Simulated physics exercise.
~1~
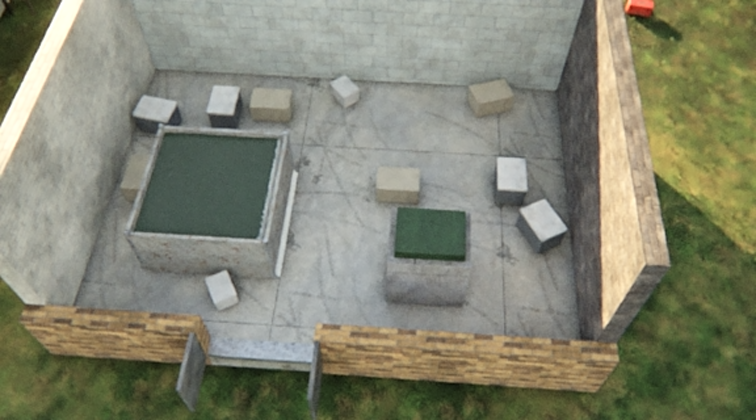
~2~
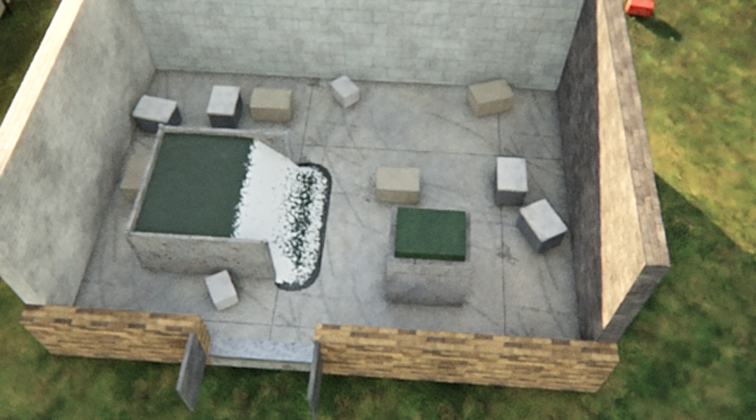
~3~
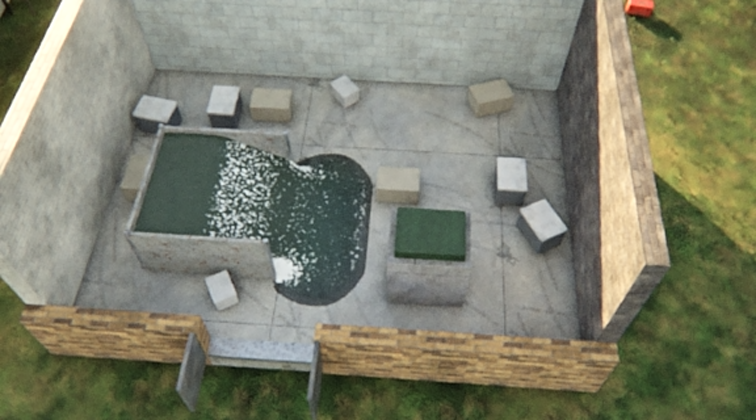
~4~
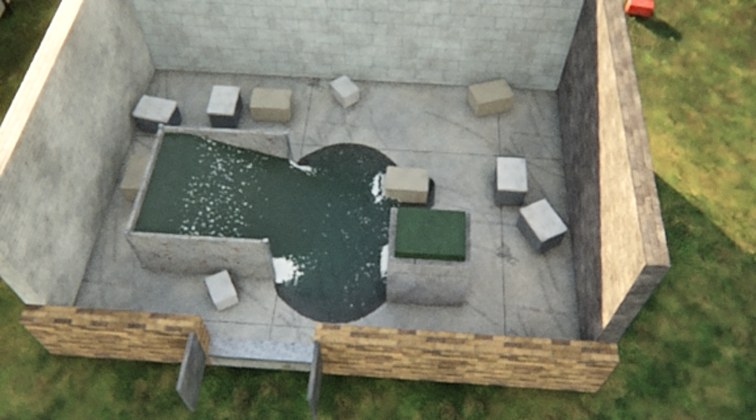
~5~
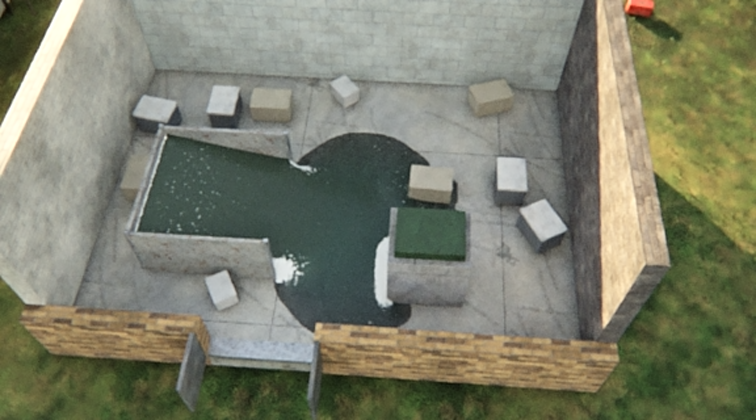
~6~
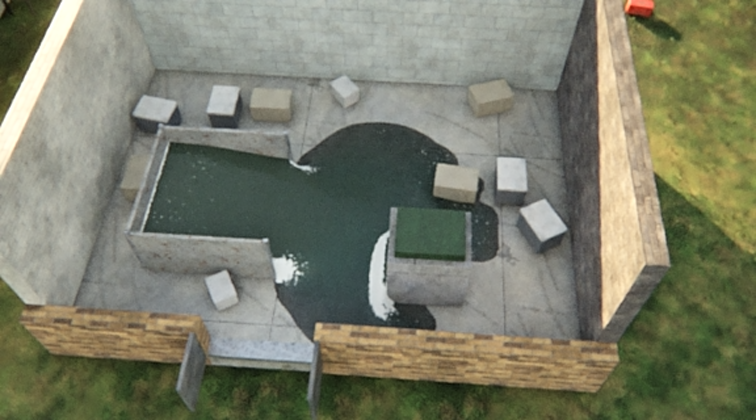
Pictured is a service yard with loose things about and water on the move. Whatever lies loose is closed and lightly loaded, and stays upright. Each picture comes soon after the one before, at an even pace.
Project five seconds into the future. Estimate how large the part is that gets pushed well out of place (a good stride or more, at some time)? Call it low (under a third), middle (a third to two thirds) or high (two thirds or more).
Middle.
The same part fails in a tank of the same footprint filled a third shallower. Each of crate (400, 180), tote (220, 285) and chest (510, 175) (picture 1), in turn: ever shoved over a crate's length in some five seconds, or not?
Taking them as listed, the first reached the mark, the second reached the mark and the third reached the mark.
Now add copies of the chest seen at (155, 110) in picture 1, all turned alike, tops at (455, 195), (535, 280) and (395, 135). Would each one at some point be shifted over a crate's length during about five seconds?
Displaced, displaced, displaced.
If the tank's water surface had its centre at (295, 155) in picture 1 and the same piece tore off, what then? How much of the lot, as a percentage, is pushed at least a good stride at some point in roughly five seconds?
Roughly 80 in a hundred.
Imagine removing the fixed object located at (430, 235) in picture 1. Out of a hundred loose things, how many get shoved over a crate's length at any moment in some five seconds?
Result: Approx. 50 %.
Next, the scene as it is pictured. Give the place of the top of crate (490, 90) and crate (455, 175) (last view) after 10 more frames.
Estimate: First at (532, 77), second at (521, 142), approximately.
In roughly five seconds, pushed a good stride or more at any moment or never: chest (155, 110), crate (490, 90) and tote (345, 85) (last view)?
As listed: Never so far, pushed that far, that far or more.
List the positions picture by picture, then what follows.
The first picture shows a crate at (398, 179) rests on the ground; a chest at (155, 108), on the bottom; 0 of 10 have shifted.
The second picture shows a crate at (398, 179) rests on the ground; a chest at (155, 108) rests on the ground; 0 of 10 have shifted.
The third picture shows a crate at (398, 179), on the bottom; a chest at (155, 108), on the bottom; 0 of 10 have shifted.
The fourth picture shows a crate at (407, 179), on the bottom, close to its start; a chest at (155, 108), on the bottom; 1 of 10 have shifted.
The fifth picture shows a crate at (432, 178) rests on the ground, a stride from its start; a chest at (155, 108), on the bottom; 1 of 10 have shifted.
The sixth picture shows a crate at (457, 177) rests on the ground, a stride from its start; a chest at (155, 108), on the bottom; 1 of 10 have shifted.
A moment on, 1 of 10 are well off their spots; 1 afloat.
Next, 3 of 10 are well off their spots; 4 afloat.
Later, 5 of 10 are well off their spots; 4 afloat.
In the end, 6 of 10 are well off their spots, and 6 have been at some point; 7 afloat.
